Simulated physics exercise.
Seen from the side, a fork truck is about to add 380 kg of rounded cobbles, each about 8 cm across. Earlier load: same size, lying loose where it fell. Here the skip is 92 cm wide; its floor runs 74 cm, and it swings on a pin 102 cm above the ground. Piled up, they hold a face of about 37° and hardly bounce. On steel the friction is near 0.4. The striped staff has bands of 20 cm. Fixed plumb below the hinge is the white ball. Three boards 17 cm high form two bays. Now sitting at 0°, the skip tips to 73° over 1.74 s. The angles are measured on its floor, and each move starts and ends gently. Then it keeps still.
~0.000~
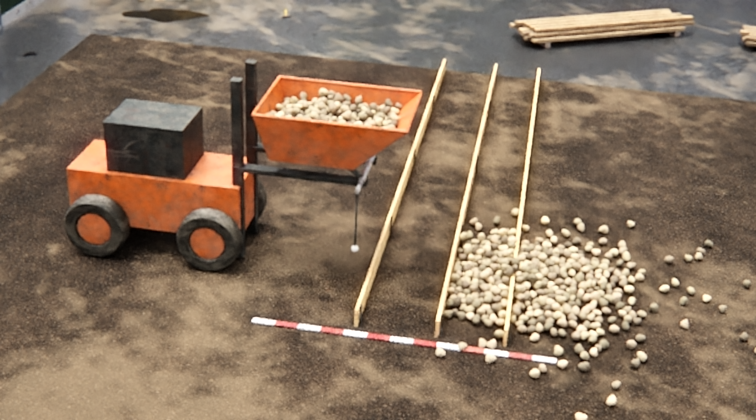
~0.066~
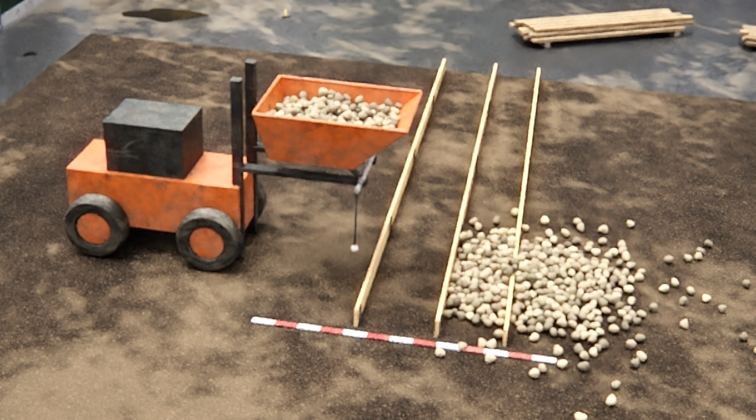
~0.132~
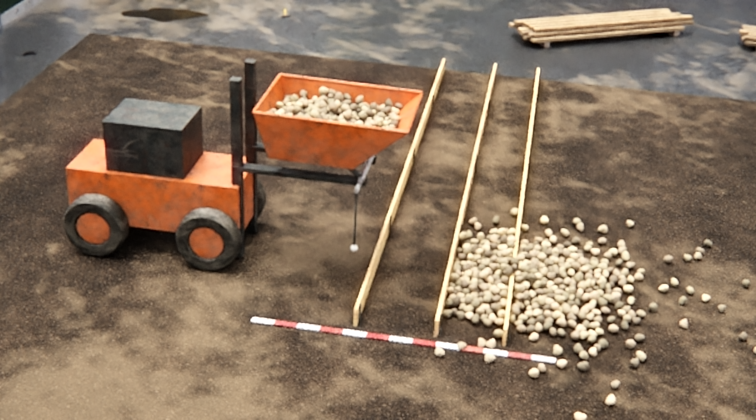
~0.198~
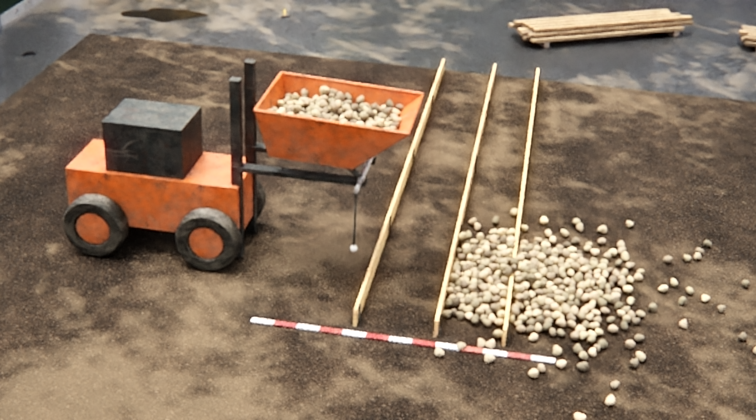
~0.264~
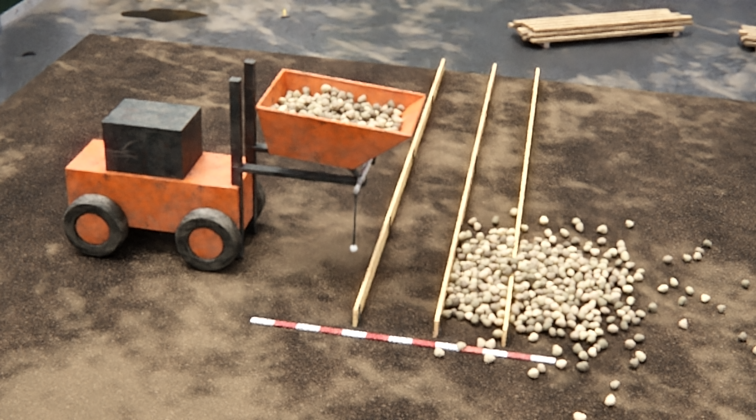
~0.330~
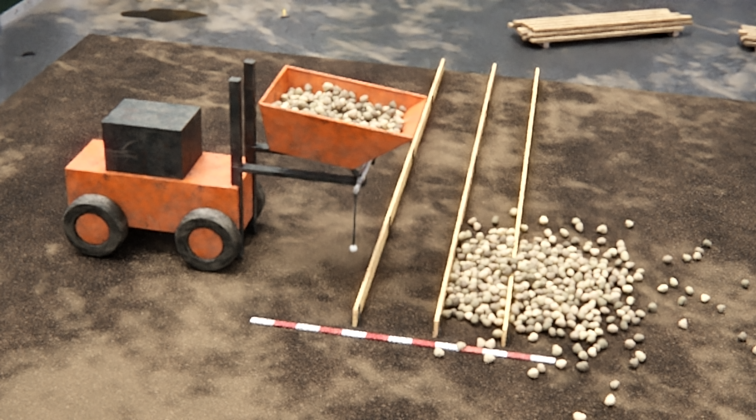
An orange skip full of rounded cobbles, seen from the side and slightly above, hangs at the front of a toy-like orange and black fork truck on dark, mottled ground. To its right stand three thin wooden boards, with pale cobbles strewn around the farther ones, a red-and-white staff in front and stacked planks behind. The skip tilts slightly, its right end dipping, while the truck and camera stay still.
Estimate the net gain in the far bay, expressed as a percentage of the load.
68 %.
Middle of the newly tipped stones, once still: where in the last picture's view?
They end up centred around (487, 265).
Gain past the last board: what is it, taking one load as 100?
About 25 per cent.
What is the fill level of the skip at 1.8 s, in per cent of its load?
Around 45 in a hundred.
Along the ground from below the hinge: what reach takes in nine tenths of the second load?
That's roughly 170 cm.
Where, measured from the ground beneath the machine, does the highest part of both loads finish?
The top ends about 42 cm above the ground.
After 1.3 s the floor is at 61°; in per cent of one load, 100 in the skip, 41 in the far bay, 59 past the last board; the foremost stones are at (729, 299).
After 1.8 s the floor is at 73°; in per cent of one load, 47 in the skip, 4 in the near bay, 90 in the far bay, 59 past the last board; the foremost stones are at (729, 299).
After 2.2 s the floor is at 73°; in per cent of one load, 14 in the skip, 3 in the near bay, 109 in the far bay, 74 past the last board; the foremost stones are at (729, 299).
After 4.7 s the floor is at 73°; in per cent of one load, 0 in the skip, 7 in the near bay, 109 in the far bay, 85 past the last board; the foremost stones are at (729, 299). Net gain in the far bay, 68.
